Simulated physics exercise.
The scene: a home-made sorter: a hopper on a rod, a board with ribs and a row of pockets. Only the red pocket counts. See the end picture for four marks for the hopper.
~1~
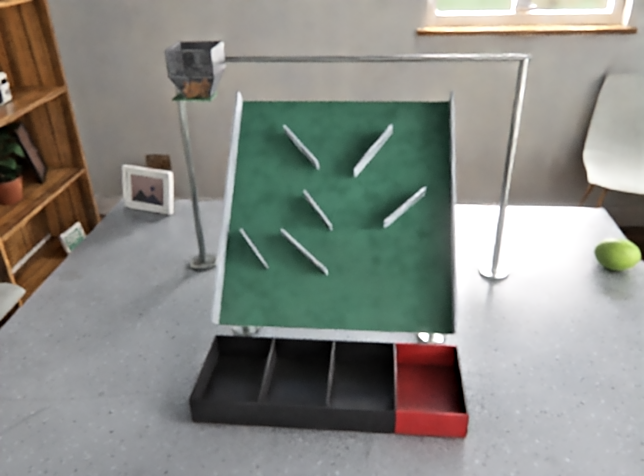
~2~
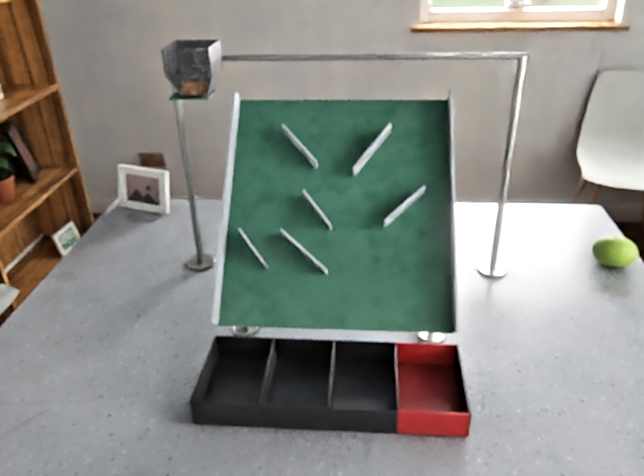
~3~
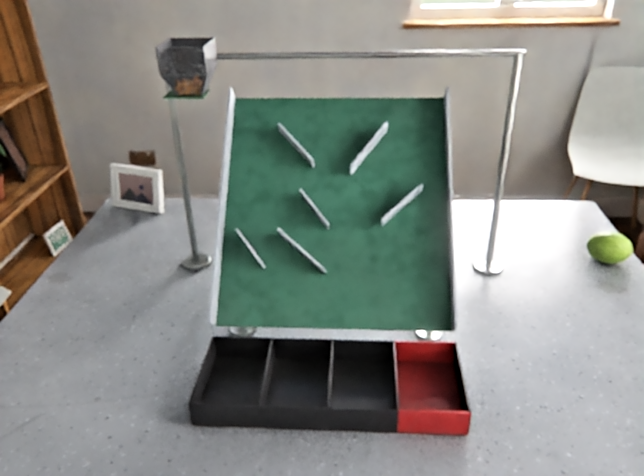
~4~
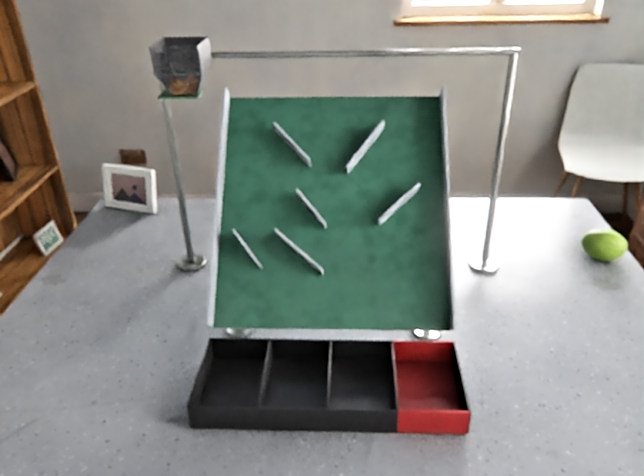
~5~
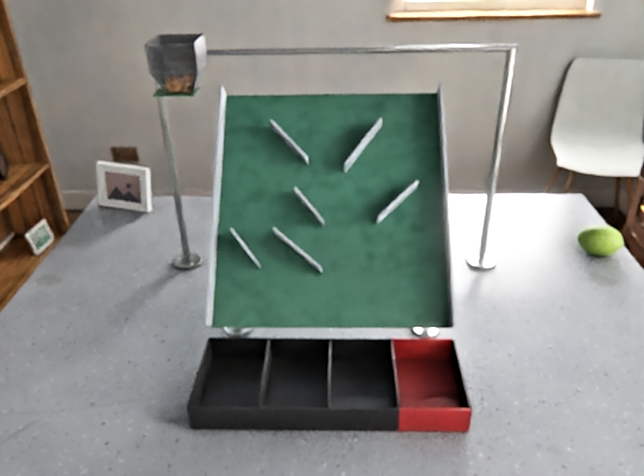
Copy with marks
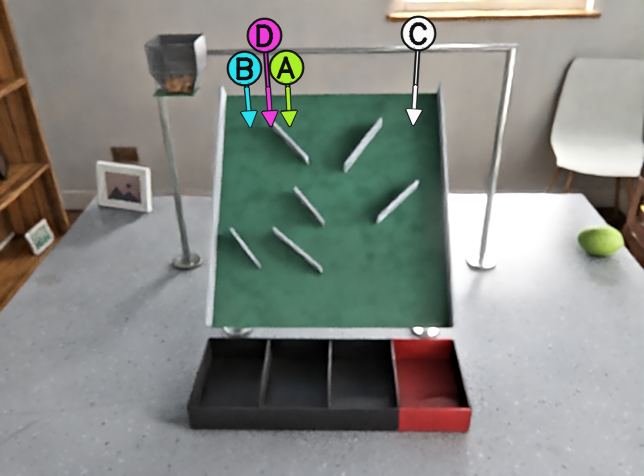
Green ribbed board standing above a row of dark pockets and one red, nothing moving as the view shifts slightly.
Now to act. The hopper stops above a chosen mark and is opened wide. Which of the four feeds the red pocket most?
C beats the others.
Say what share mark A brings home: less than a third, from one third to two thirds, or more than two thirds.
Mark A gives less than a third.
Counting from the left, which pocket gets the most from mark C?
The fourth.
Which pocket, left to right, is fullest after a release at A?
The third.
On the marked copy, mark A meets the board at (289, 120); mark B meets the board at (249, 121); mark C meets the board at (413, 119); mark D meets the board at (270, 120).
If A is chosen, a small share in the red pocket, the bulk in other pockets, a small share outside the box.
If B is chosen, none at all in the red pocket, all but a few in other pockets.
If C is chosen, close to half in the red pocket, close to half in other pockets, only a few outside the box.
If D is chosen, only a few in the red pocket, all but a few in other pockets, a small share outside the box.
